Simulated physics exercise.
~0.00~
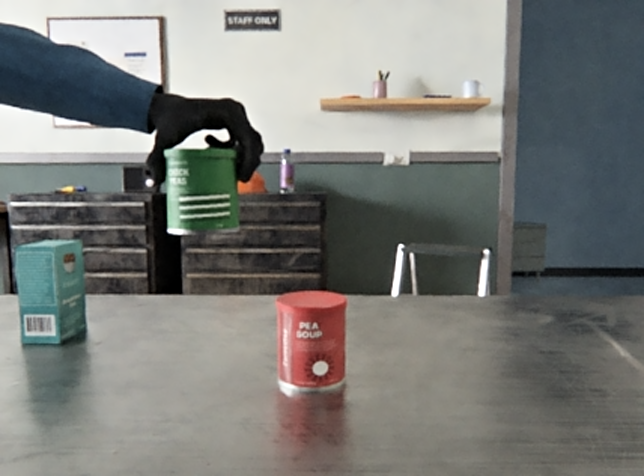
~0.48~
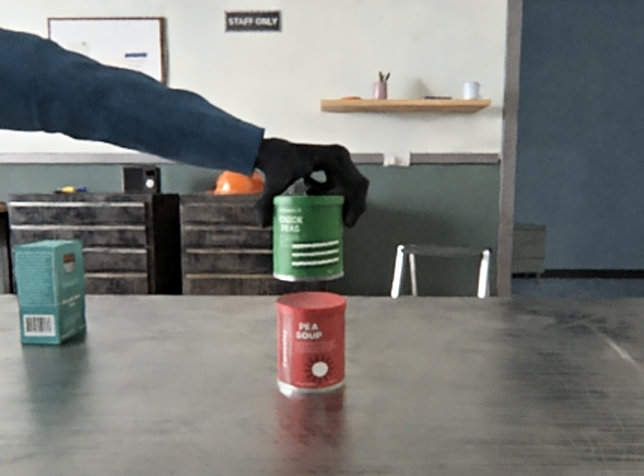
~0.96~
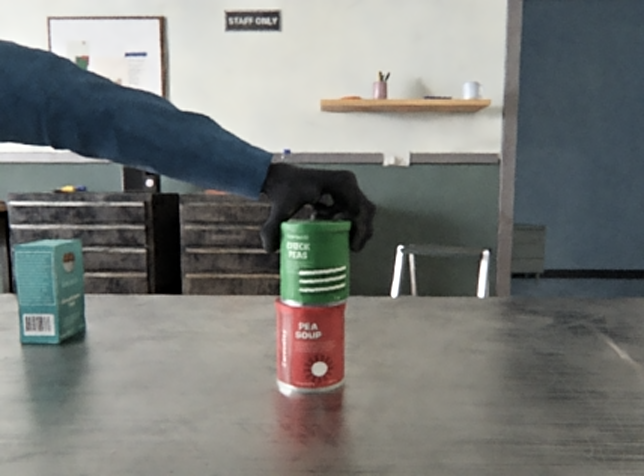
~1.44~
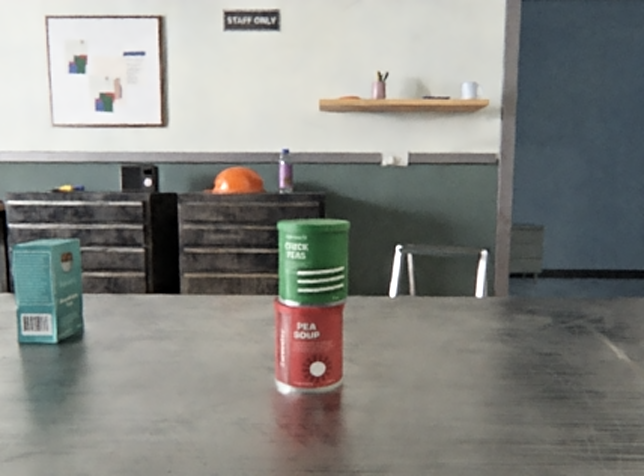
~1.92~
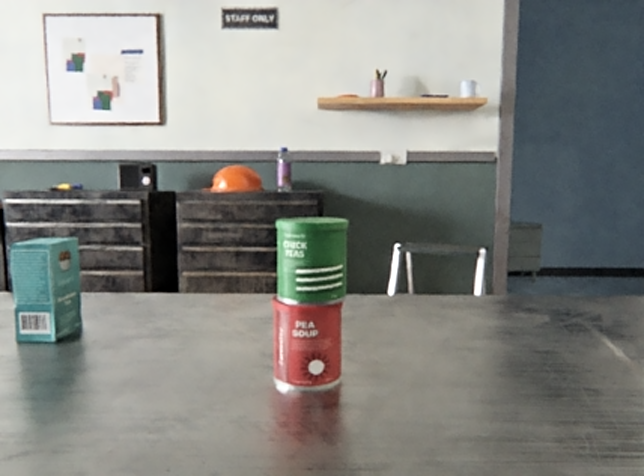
A green pot hangs from a black-gloved hand at the upper left, above a dark grey table seen from the front by a slightly swaying camera. A red pot labelled as pea soup stands near the middle of the table, and a turquoise carton stands at the left, with dark drawers, a wooden shelf and a staff sign behind. The hand carries the green pot right until it is over the red one, then lowers it onto the lid. The hand lets go and withdraws from view. The green pot stays stacked on the red pot, and the carton remains in its place.
